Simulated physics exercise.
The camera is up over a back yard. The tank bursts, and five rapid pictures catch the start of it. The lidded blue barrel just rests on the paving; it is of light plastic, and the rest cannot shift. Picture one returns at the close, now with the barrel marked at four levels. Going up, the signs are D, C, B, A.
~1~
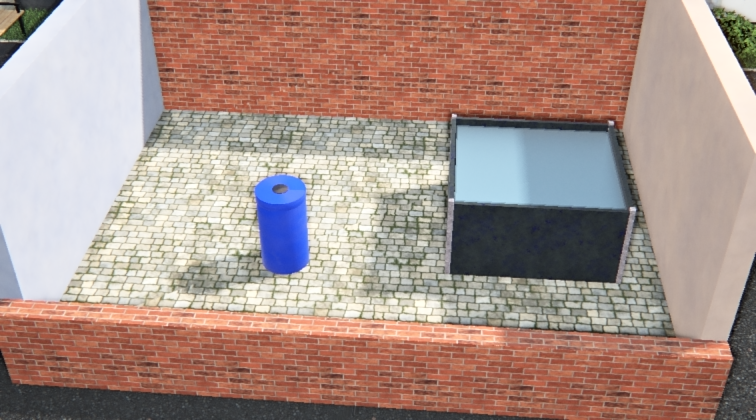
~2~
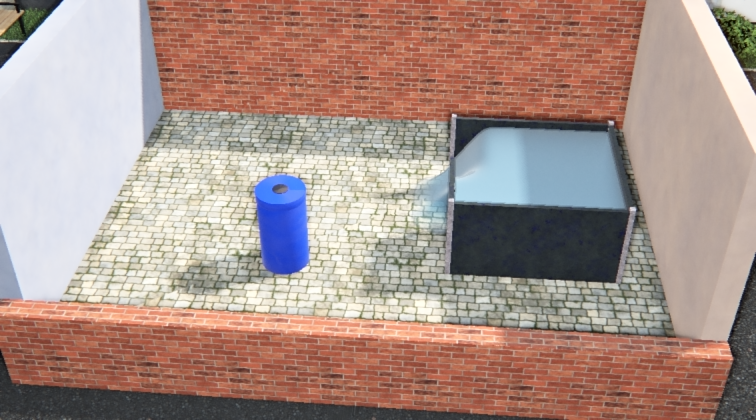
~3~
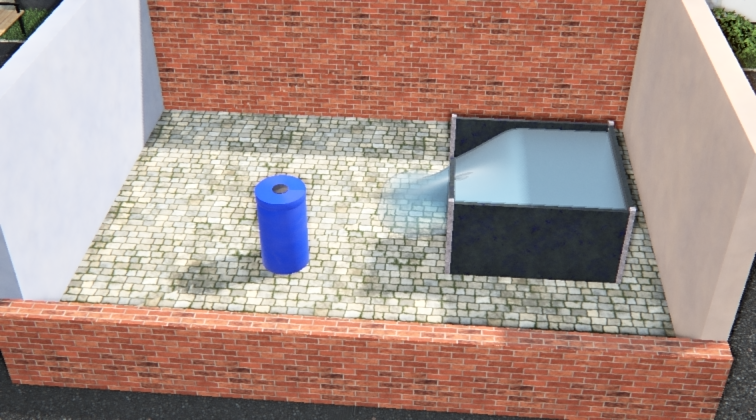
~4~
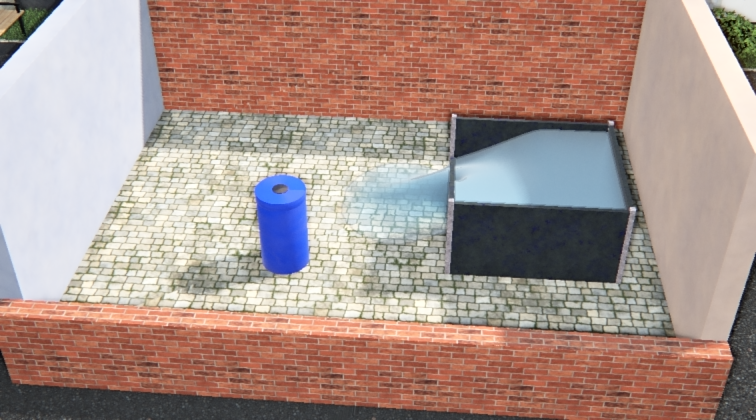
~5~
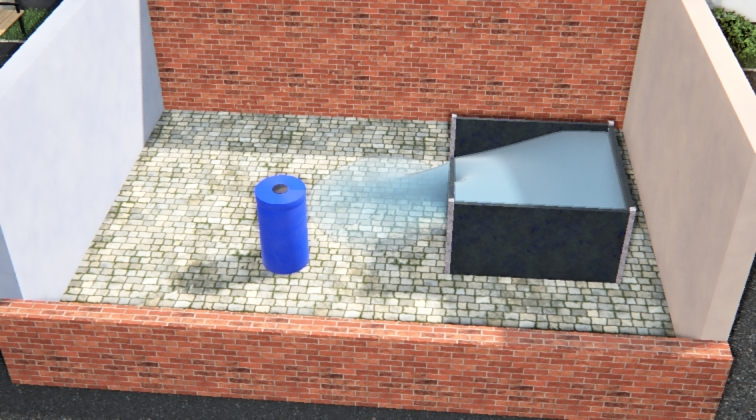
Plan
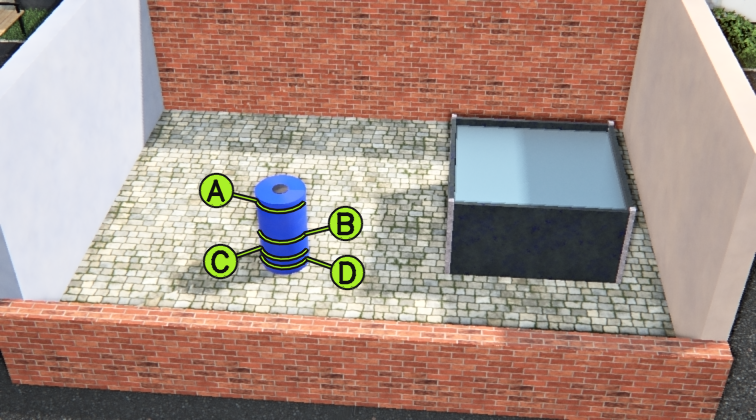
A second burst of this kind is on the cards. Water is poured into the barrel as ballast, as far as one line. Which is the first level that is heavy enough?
I would pick level C.
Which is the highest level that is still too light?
It is D.
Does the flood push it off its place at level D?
Yes.
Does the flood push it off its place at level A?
No, not at all.
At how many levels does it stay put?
Three of them.
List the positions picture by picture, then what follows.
Lid of the blue barrel at (280, 189); tank full, its middle at (536, 167), in the first frame.
In the second frame, 2 % of the ground under water, its edge towards the barrel at (422, 215).
In the third frame, 4 % of the ground under water, its edge towards the barrel at (389, 218).
In the fourth frame, 6 % of the ground under water, its edge towards the barrel at (360, 223).
Lid of the blue barrel at (280, 189); 9 % of the ground under water, its edge towards the barrel at (341, 237), in the fifth frame.
In lime, A at (277, 211); B at (279, 242); C at (280, 259); D at (281, 267); from the bottom up D, C, B, A.
With A, it does not move.
With B, it does not move.
With C, it does not move.
With D, it is pushed about its own width away.
